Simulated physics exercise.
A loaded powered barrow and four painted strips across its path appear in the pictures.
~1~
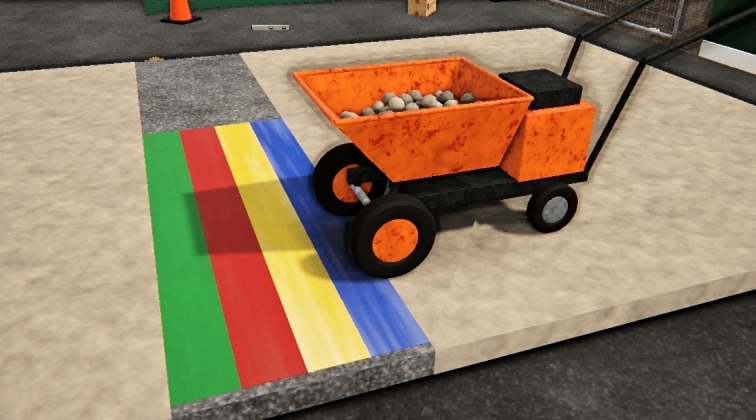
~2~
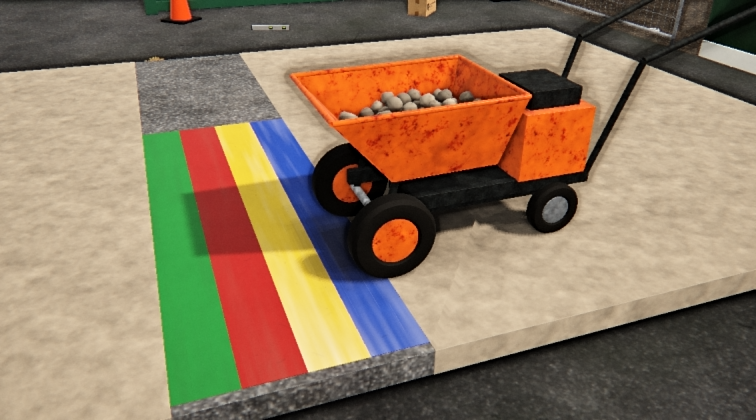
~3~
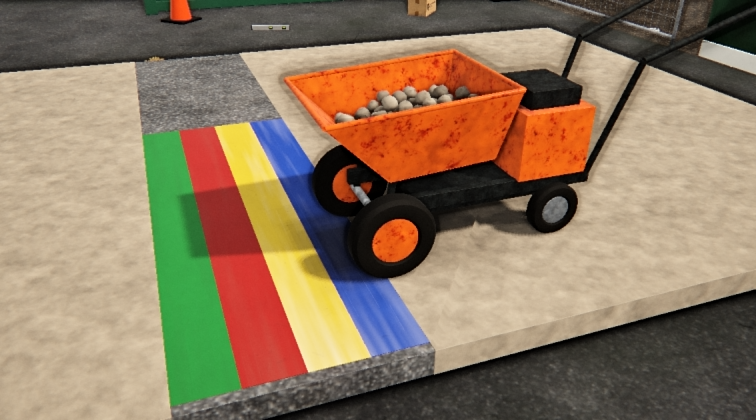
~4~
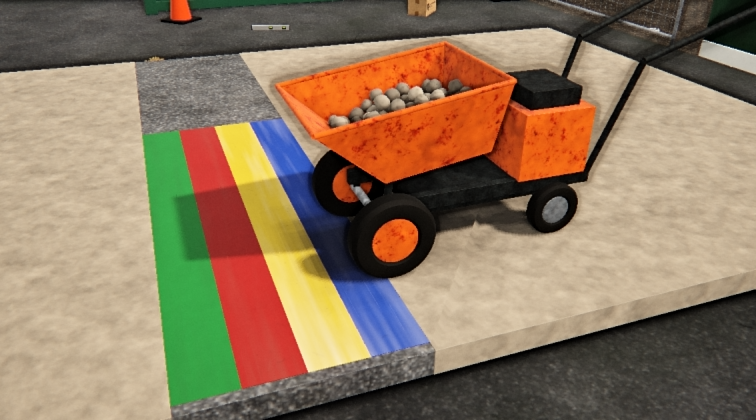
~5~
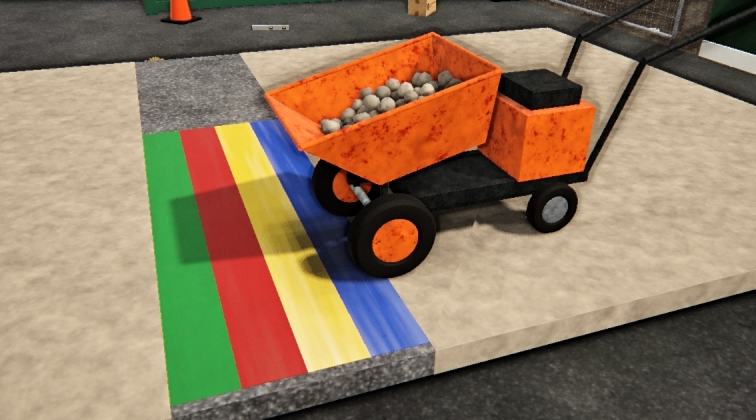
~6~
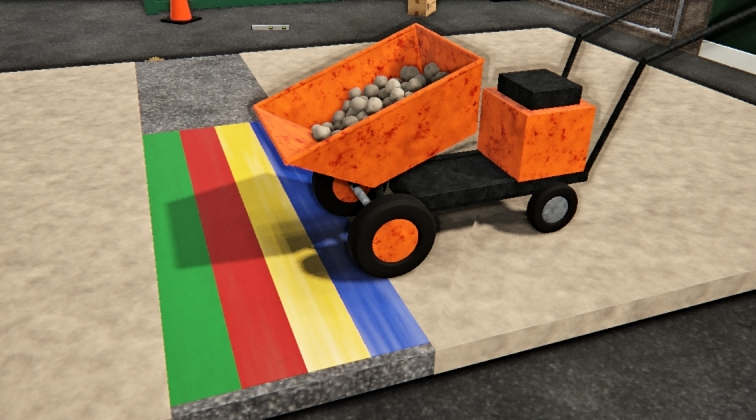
The video shows an orange barrow loaded with rounded grey stones standing beside green, red, yellow and blue strips. Its skip starts level, then tilts gradually forward to the left, its rear rising while the wheels stay still.
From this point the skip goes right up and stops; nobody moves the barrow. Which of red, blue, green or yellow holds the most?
Green.
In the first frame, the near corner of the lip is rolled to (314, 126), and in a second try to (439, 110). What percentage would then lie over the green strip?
40 %, then 10 %.
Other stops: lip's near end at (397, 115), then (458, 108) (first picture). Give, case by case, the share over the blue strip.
In order: About 0 % and 20 %.
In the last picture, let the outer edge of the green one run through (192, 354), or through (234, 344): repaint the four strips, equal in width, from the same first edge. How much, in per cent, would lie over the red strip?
Roughly 0 per cent first, then 0 per cent.
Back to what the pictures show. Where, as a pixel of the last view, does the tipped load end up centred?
I'd place the middle at about (184, 267).
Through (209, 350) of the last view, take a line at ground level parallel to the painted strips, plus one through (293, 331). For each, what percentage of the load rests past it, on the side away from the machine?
About 40 and 70 per cent.
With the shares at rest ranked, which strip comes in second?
Second comes that red strip.
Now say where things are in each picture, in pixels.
The first picture shows lip of the skip at (335, 123), level; top of the load at (436, 108), river pebbles; blue strip at (376, 307); yellow strip at (320, 320); red strip at (261, 333); green strip at (198, 347).
The second picture shows lip of the skip at (332, 124), tipped barely; top of the load at (434, 107).
The third picture shows lip of the skip at (325, 129), tipped barely; top of the load at (437, 112).
The fourth picture shows lip of the skip at (314, 137), tipped a little; top of the load at (431, 108).
The fifth picture shows lip of the skip at (301, 148), tipped clearly; top of the load at (438, 102).
The sixth picture shows lip of the skip at (287, 162), tipped clearly; top of the load at (426, 96); blue strip at (376, 307); yellow strip at (320, 320); red strip at (261, 333); green strip at (198, 347).
Soon, skip tipped steeply; all in the skip.
A while on, skip tipped right over; about two thirds in the skip; a small part over the red strip; about a quarter over the green strip.
Towards the end, skip tipped right over; about a quarter in the skip; about a quarter over the red strip; about a third over the green strip; about a quarter off the paint.
Finally, skip tipped right over; about a quarter in the skip; none over the blue strip; none over the yellow strip; about a quarter over the red strip; about a third over the green strip; about a quarter off the paint.
